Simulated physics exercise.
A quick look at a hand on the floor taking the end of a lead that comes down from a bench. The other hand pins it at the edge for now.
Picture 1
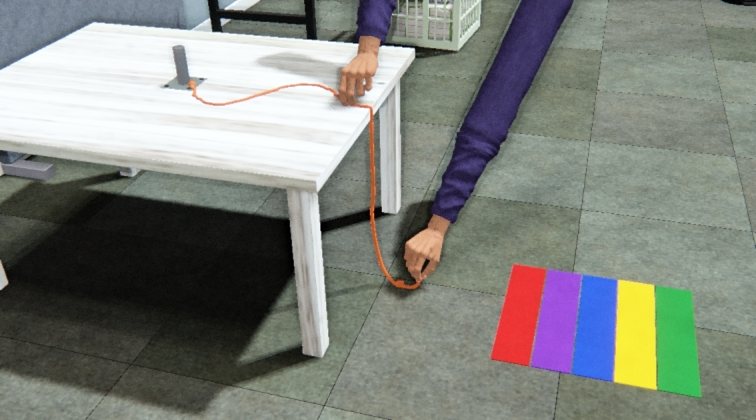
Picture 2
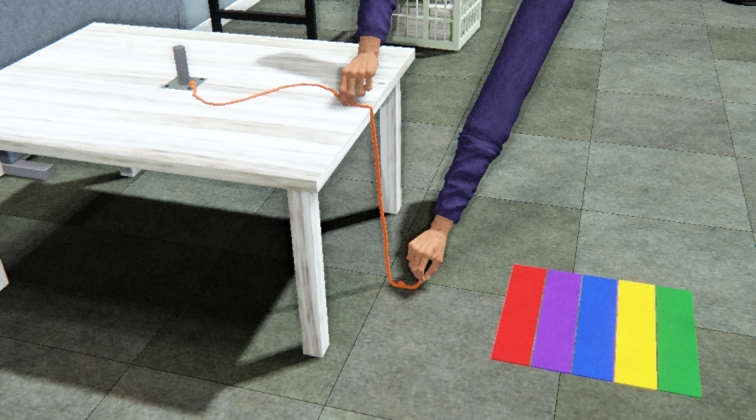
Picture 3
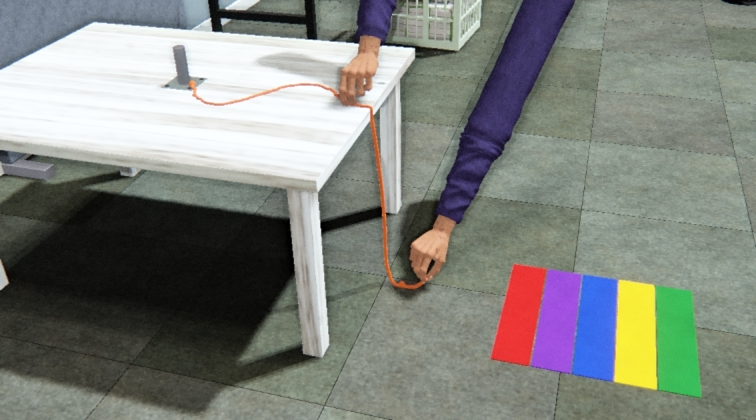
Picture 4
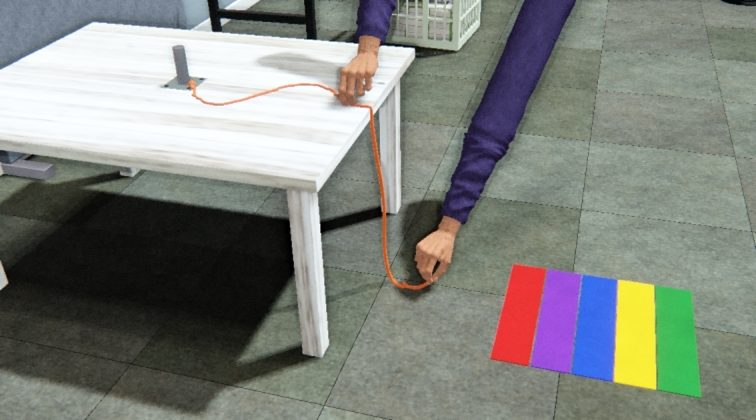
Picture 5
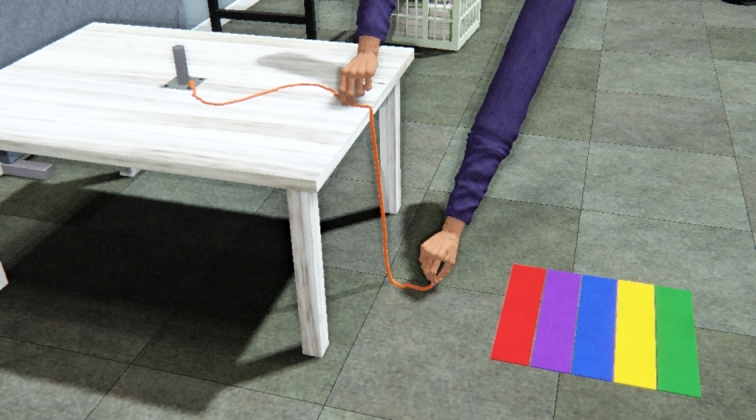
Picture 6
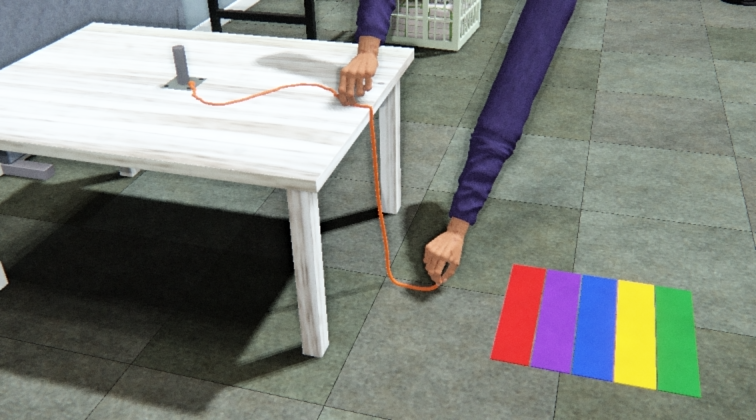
On a grey tiled floor beside a whitewashed wooden table, a purple-sleeved hand holds the end of an orange cord hanging over the edge, near five coloured strips. It shifts the end slightly to the right, toward the red strip, while another hand stays at the table's edge.
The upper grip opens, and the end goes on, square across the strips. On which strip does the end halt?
The end stops over the yellow strip.
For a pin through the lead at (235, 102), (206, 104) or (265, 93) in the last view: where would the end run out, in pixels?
The places are (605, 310), (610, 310) and (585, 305).
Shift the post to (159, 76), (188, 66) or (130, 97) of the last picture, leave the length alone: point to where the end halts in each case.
About (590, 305), (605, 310) and (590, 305).
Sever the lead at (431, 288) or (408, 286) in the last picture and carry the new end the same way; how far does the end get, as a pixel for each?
About (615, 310) and (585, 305).
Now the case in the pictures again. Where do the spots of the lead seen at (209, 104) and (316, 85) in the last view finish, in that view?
Near (247, 90) and (357, 103).
A little later, end near (566, 302); over purple.
Next, end near (611, 309); over blue.
When it is tight, end near (638, 313); over yellow. It gets as far as the yellow strip.
